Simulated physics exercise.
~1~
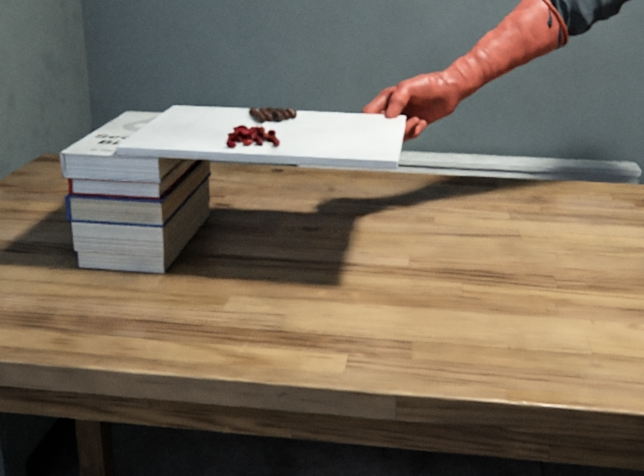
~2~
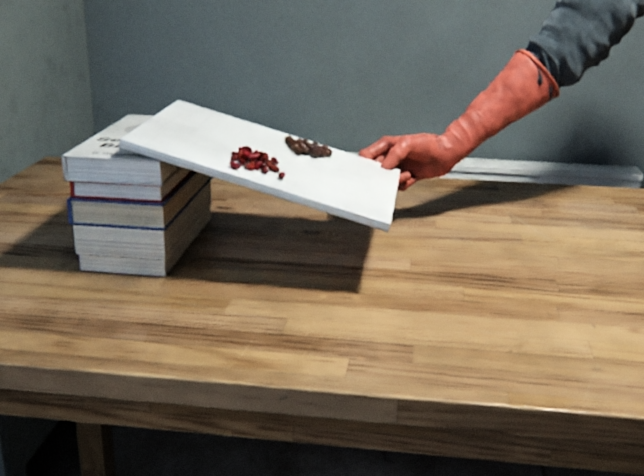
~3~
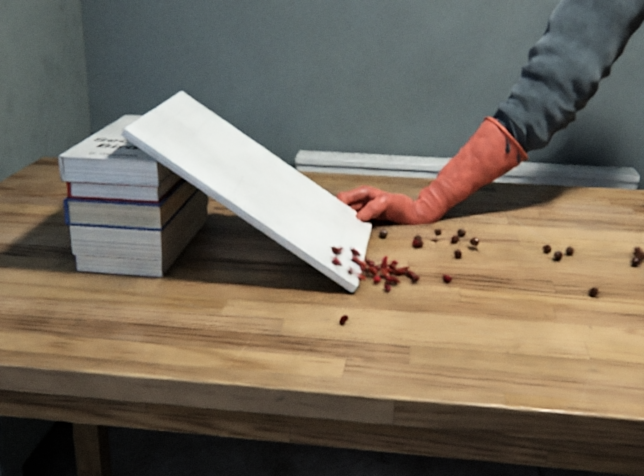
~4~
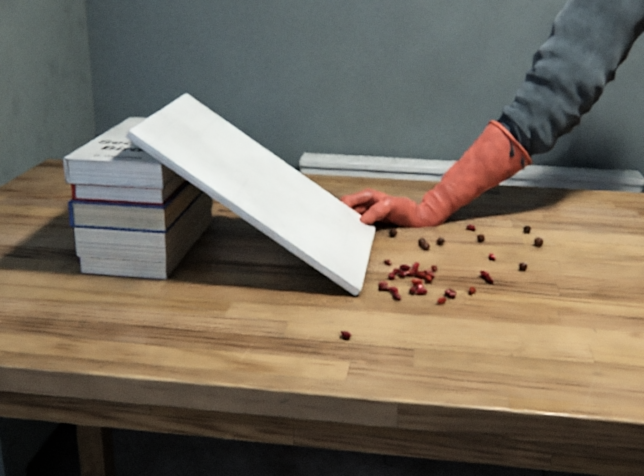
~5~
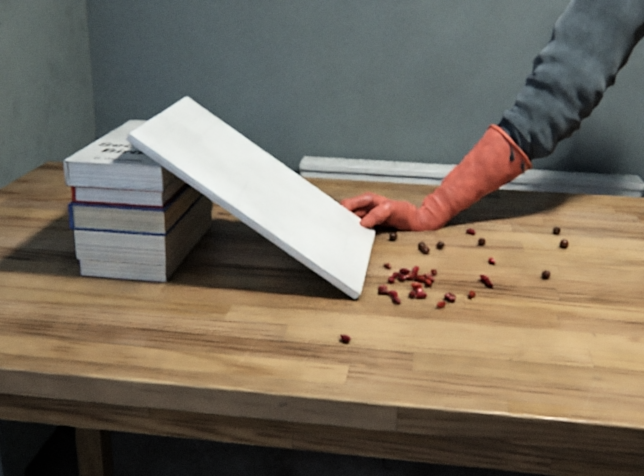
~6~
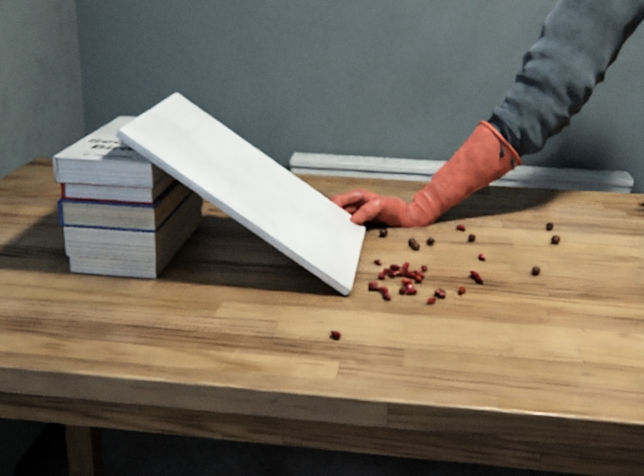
To begin with, a white board lies level between a stack of books on a wooden table and a red-gloved hand, carrying a near handful of small red pieces and a far handful of dark brown ones. The hand lowers its end, and the board slopes down to the right with both handfuls still on it. As the board's end reaches the tabletop, the pieces spill off and scatter rightward, the dark ones running farther. Finally, the board rests as a ramp beside the still hand, with most red pieces clustered near its foot and the remaining dark ones spread beyond.
